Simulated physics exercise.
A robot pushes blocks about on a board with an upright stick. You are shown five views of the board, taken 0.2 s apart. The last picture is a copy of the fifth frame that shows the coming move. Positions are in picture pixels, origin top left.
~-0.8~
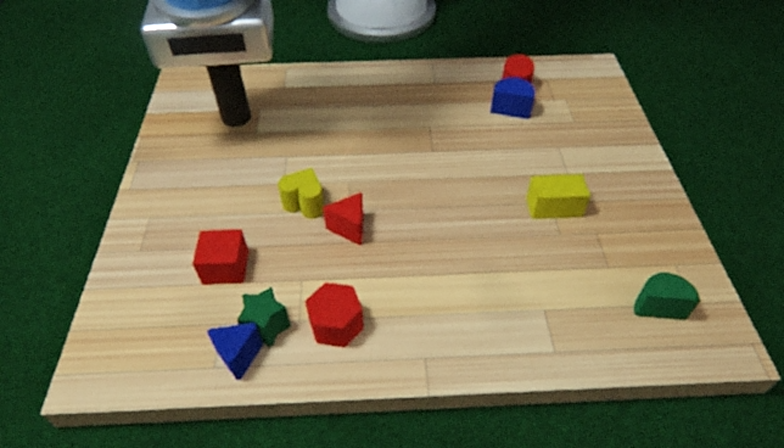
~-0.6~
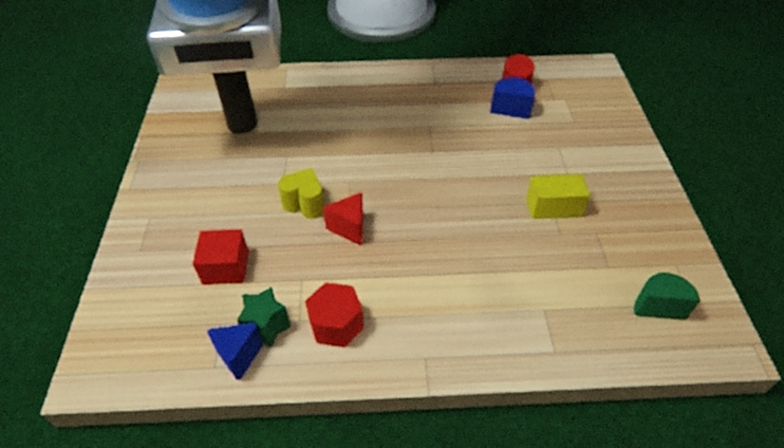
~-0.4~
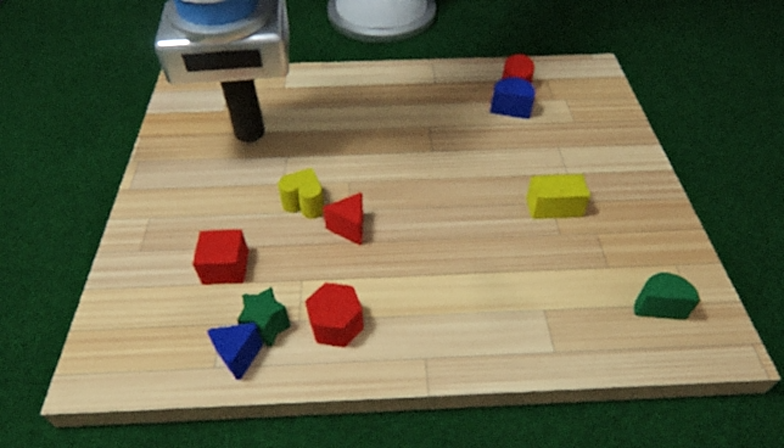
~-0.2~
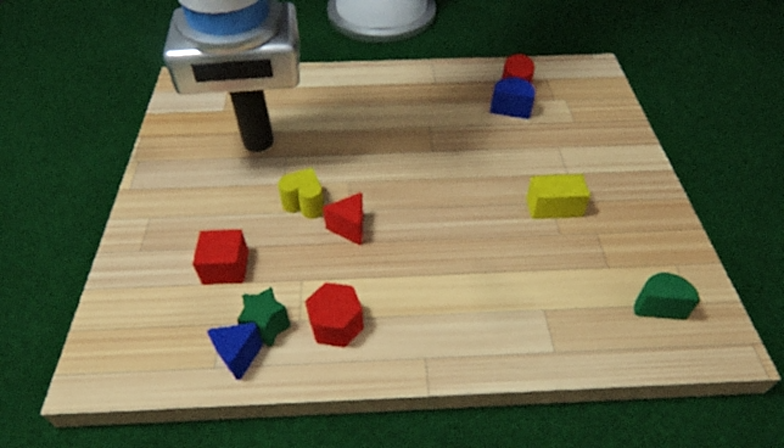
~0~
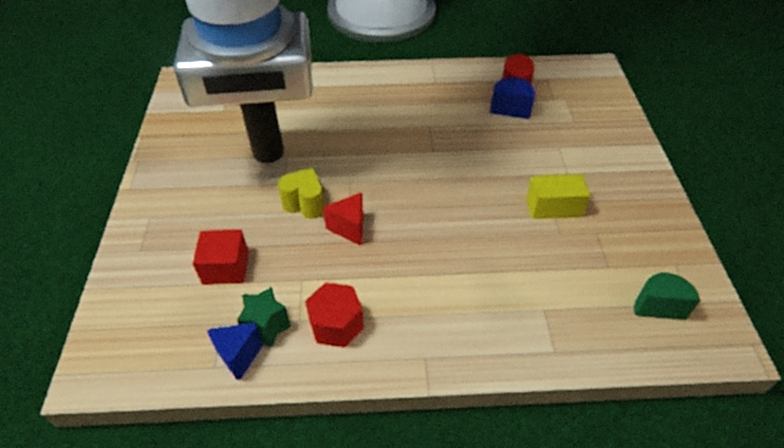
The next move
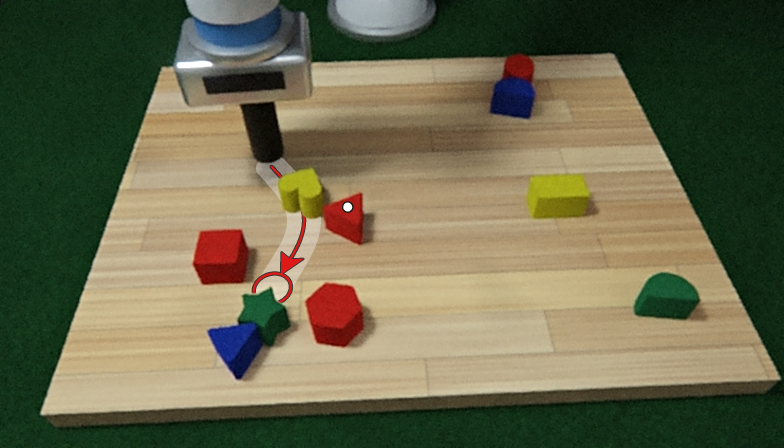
A robot arm with a dark upright stick moved slowly down and slightly right over a wooden board, nearing the yellow heart, while the scattered red, blue, green and yellow blocks stayed still.
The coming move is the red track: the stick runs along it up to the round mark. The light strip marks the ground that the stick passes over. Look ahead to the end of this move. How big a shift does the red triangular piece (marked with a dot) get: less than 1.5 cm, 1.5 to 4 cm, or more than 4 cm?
Movement: 1.5 to 4 cm.
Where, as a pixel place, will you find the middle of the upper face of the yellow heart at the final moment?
It will likely be found at (328, 230).
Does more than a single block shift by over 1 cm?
I expect so.
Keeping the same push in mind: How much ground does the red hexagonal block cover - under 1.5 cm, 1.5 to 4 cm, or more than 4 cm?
My estimate: Under 1.5 cm.
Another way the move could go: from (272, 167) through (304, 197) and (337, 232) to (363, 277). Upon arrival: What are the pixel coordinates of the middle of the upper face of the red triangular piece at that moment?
The middle of the upper face of the red triangular piece will lie at about (381, 225) in the picture.
Drawn move, from (272, 167) over (298, 199) and (300, 241) to (272, 289); the dot is on the red triangular piece.
On the path given first. One third of the way, stick at (296, 186); yellow heart at (315, 196); red triangular piece at (350, 209), turned 10° anticlockwise.
Two thirds of the way, stick at (297, 229); yellow heart at (328, 230), turned 55° anticlockwise; red triangular piece at (367, 220), turned 70° anticlockwise.
At the end, stick at (269, 276); green star block still; yellow heart at (328, 230), turned 55° anticlockwise; red hexagonal block still; red triangular piece at (367, 220), turned 70° anticlockwise.
